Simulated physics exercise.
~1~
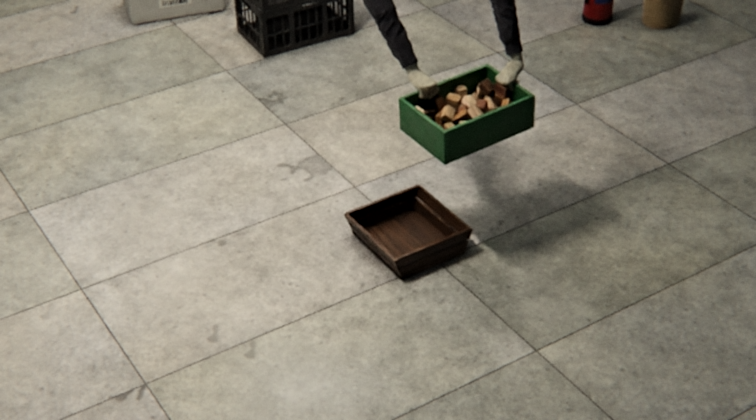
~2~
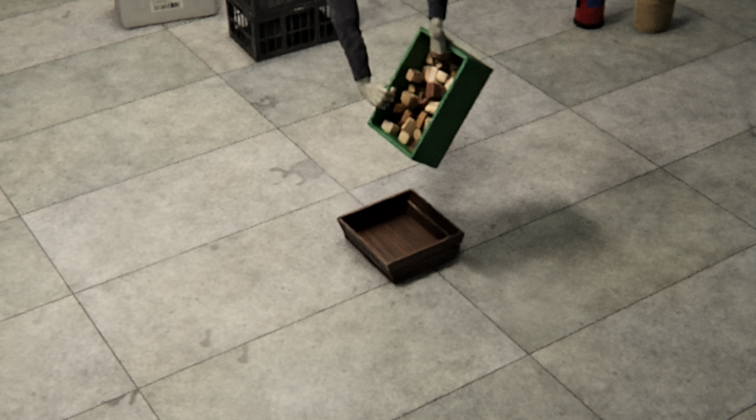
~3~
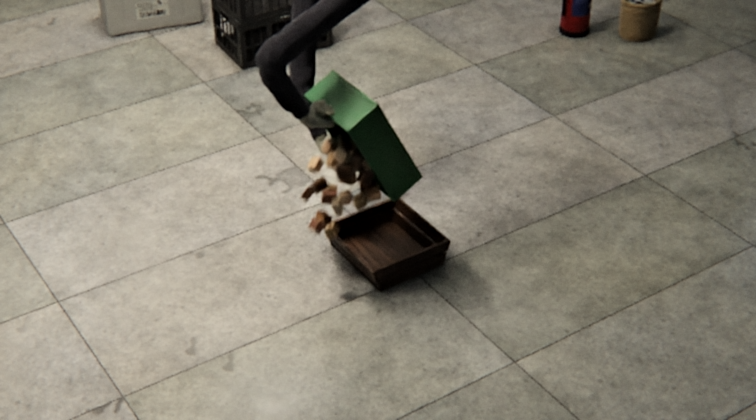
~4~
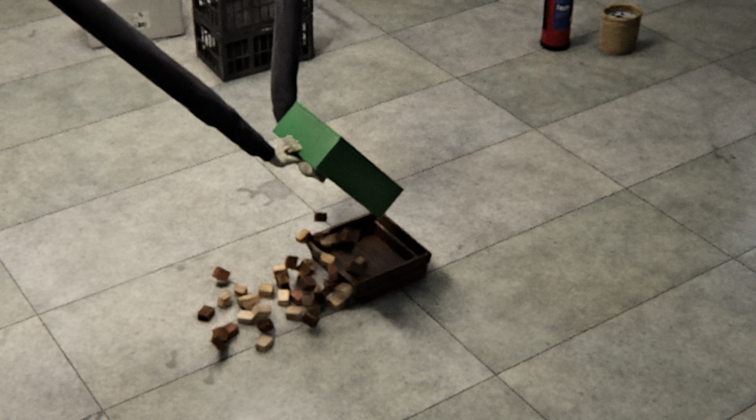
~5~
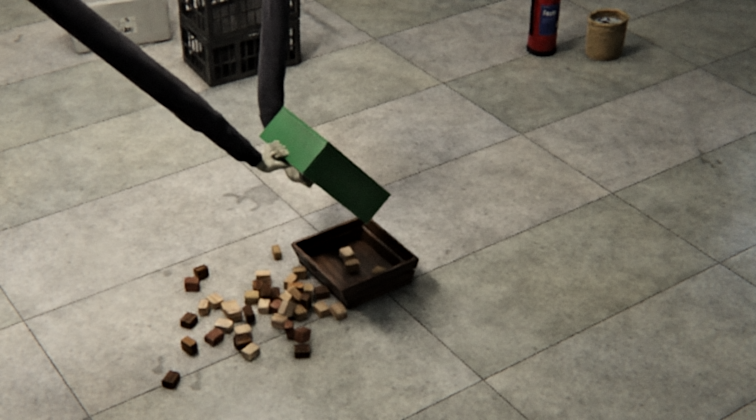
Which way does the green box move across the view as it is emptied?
The green box moves to the left as the hands tip it over.
